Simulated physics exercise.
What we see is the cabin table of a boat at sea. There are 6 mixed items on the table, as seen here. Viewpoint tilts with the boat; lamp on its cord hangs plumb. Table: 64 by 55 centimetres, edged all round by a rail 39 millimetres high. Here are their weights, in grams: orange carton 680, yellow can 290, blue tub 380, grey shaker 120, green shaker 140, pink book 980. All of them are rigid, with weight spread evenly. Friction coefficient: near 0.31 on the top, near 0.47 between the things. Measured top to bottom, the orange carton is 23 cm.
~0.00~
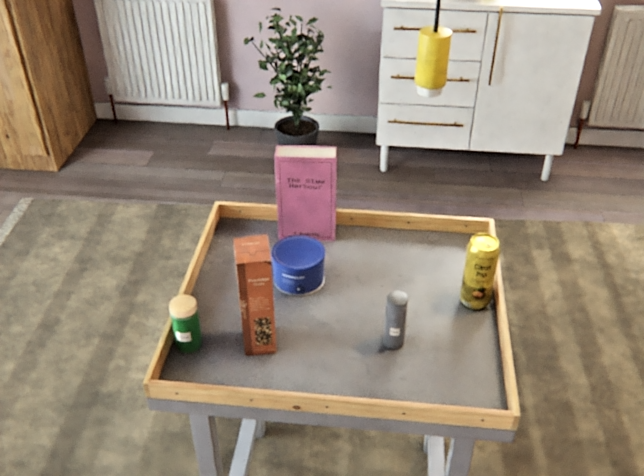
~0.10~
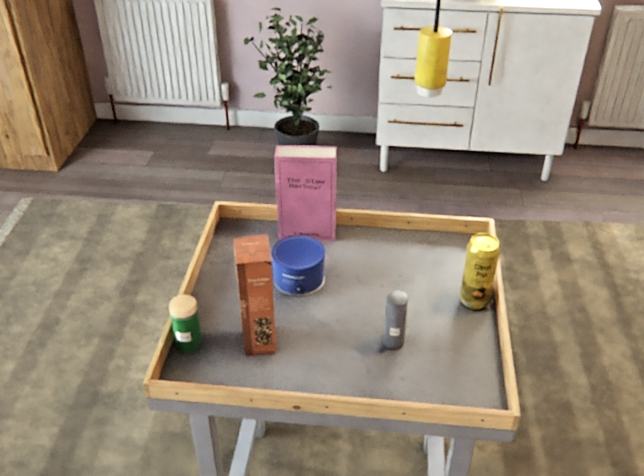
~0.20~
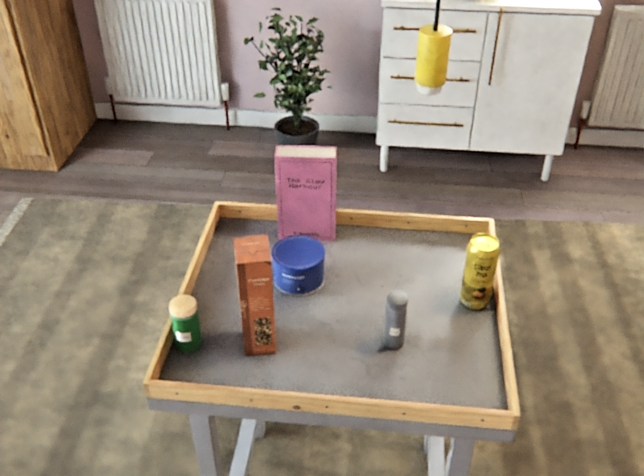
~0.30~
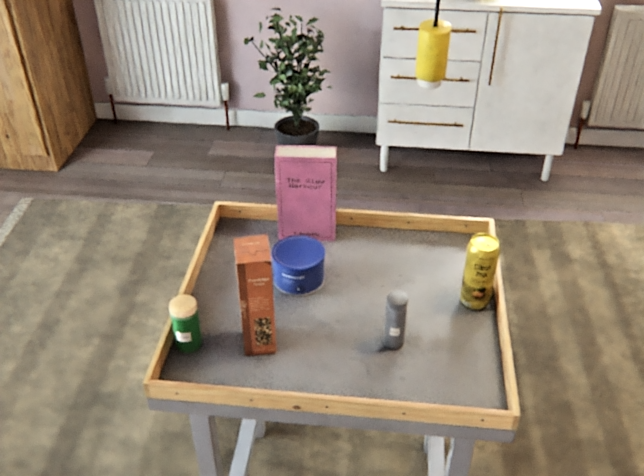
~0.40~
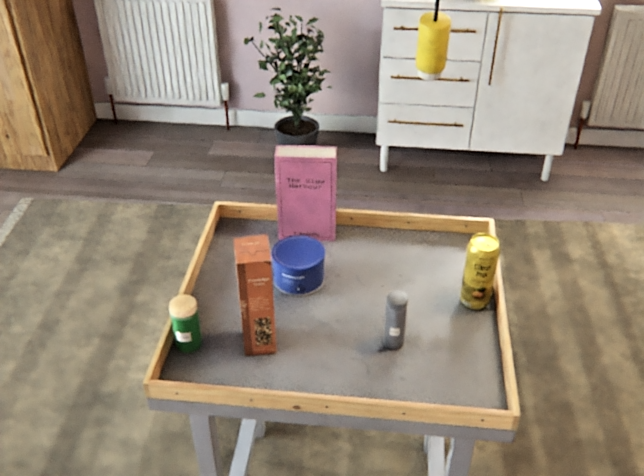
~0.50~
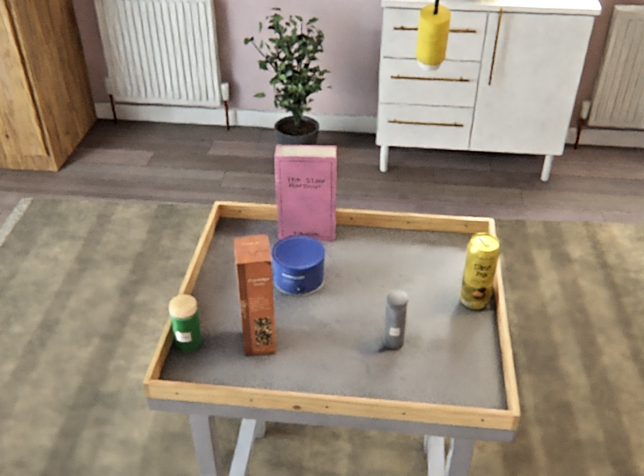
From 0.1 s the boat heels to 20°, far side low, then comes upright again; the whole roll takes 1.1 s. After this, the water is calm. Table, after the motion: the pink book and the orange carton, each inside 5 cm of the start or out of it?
Pink book outside; orange carton inside.
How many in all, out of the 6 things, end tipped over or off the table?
My answer is 1.
After 0.80 s, floor tilted 17°, far side down; pink book now off the table; orange carton slid 2 cm near (257, 292).
After 1.00 s, floor tilted 6°, far side down; orange carton slid 2 cm near (259, 288); grey shaker slid 2 cm; yellow can slid 2 cm.
After 1.20 s, boat level; orange carton slid 2 cm near (259, 288); grey shaker slid 2 cm; yellow can slid 2 cm.
At rest (1.7 s), off the table, pink book; the other 5 in place, give or take 5 cm. In the last view, orange carton near (259, 288).
